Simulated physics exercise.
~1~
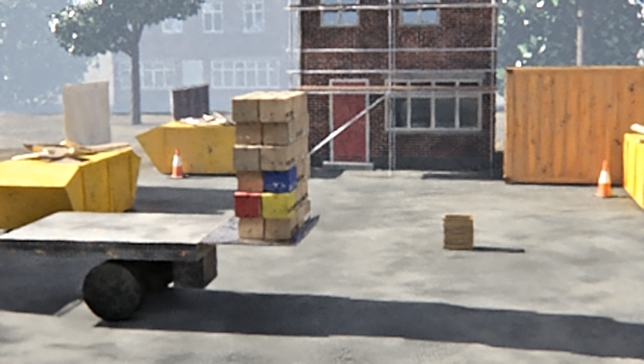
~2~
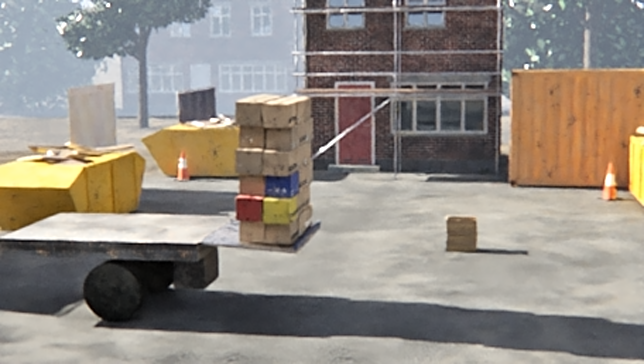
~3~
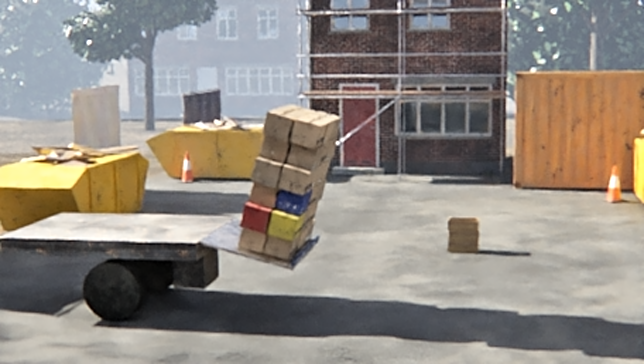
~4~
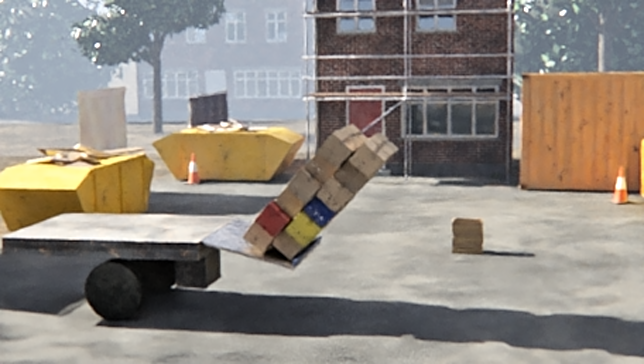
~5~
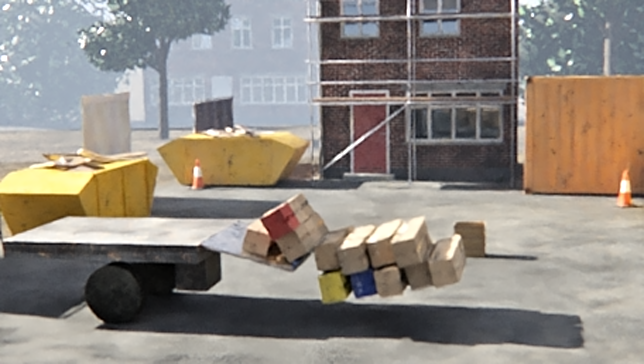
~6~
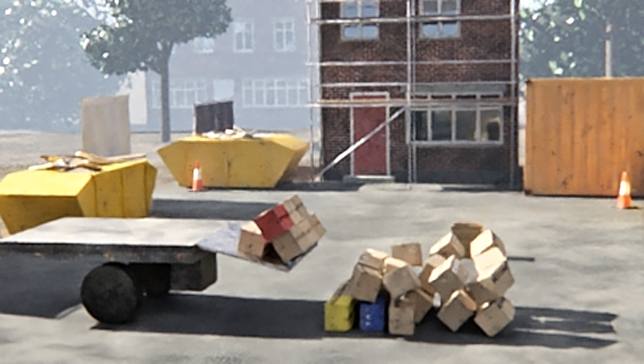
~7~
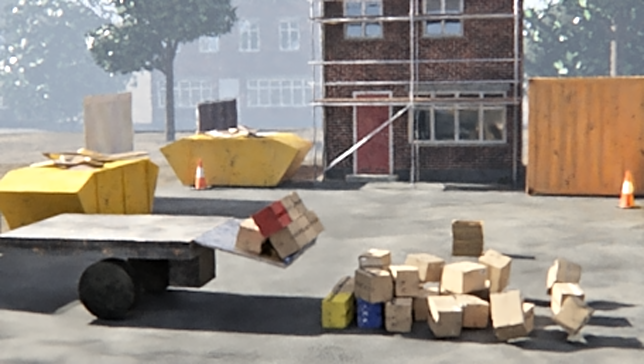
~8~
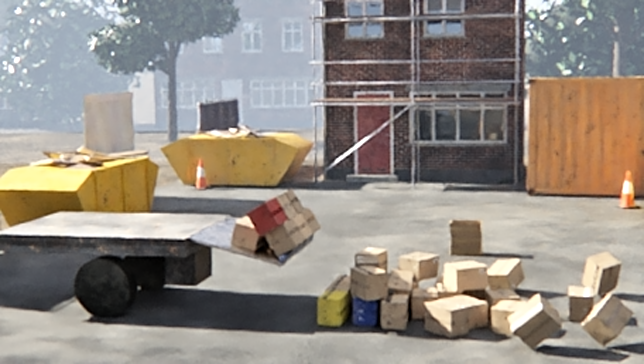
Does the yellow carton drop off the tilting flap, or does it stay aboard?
The yellow carton drops off the flap and ends up lying on the ground beside the blue one.
